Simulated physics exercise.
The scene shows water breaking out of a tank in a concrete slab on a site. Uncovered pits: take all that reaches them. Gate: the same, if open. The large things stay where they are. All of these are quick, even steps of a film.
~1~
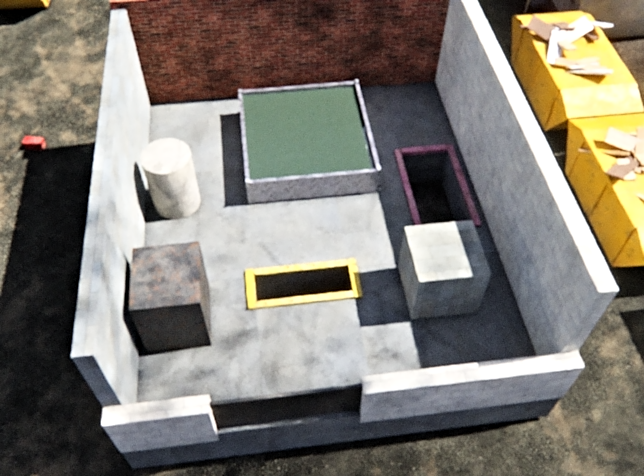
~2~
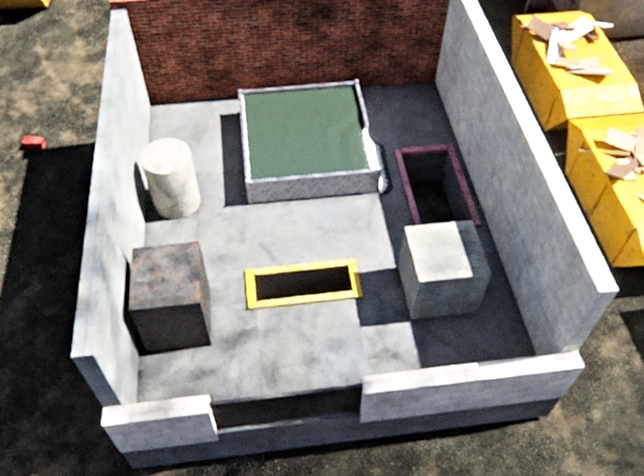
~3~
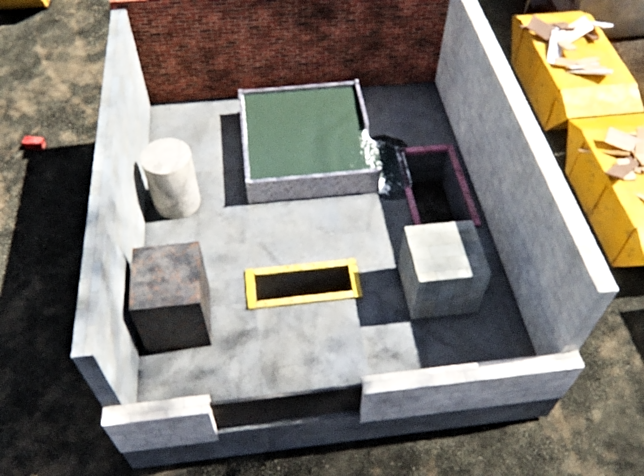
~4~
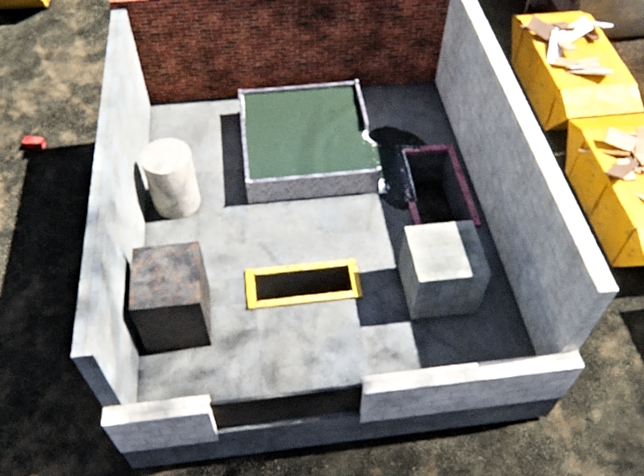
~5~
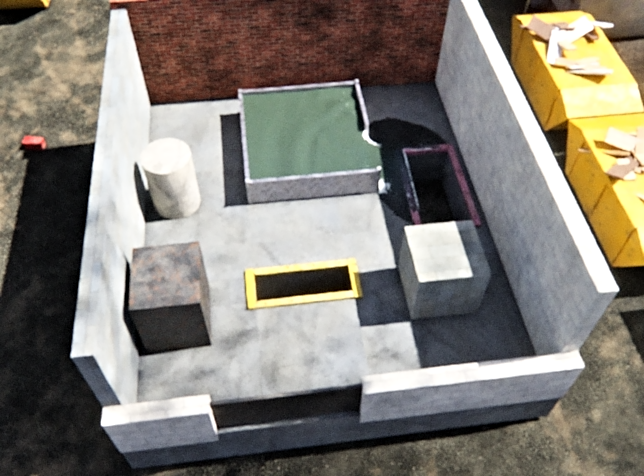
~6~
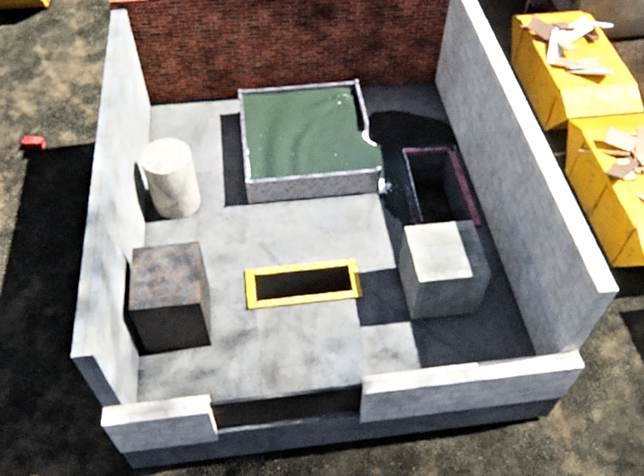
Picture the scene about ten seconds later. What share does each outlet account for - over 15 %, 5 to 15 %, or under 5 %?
The gate will not reach five per cent. The yellow pit will not reach five per cent. The pink pit will not stay within fifteen per cent.
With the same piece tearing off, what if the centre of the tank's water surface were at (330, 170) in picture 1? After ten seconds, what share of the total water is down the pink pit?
Share in the pink pit - 60 %.
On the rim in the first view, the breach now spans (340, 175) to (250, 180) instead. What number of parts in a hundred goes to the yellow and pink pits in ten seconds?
The yellow pit takes 45 per cent and the pink pit 0 per cent.
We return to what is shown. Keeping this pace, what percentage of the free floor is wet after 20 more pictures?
By my count, 20 percent.
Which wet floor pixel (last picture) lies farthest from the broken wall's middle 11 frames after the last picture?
The front tops out at about (432, 84).
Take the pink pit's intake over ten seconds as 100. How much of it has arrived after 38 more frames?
Around 85 %.
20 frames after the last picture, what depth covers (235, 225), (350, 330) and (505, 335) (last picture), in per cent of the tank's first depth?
In turn 0, 0 and 0 in a hundred.
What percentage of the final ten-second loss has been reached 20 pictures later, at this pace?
That comes to 65 per cent, as I work it out.
A moment on, water covers 10 % of the floor; the gate 0 %, the yellow pit 0 %, the pink pit 12 %.
Next, water covers 15 % of the floor; the gate 0 %, the yellow pit 0 %, the pink pit 22 %.
Then, water covers 20 % of the floor; the gate 0 %, the yellow pit 0 %, the pink pit 34 %.
Later, water covers 35 % of the floor; the gate 0 %, the yellow pit 0 %, the pink pit 46 %.
In the end, water covers 55 % of the floor; the gate 0 %, the yellow pit 0 %, the pink pit 54 %.
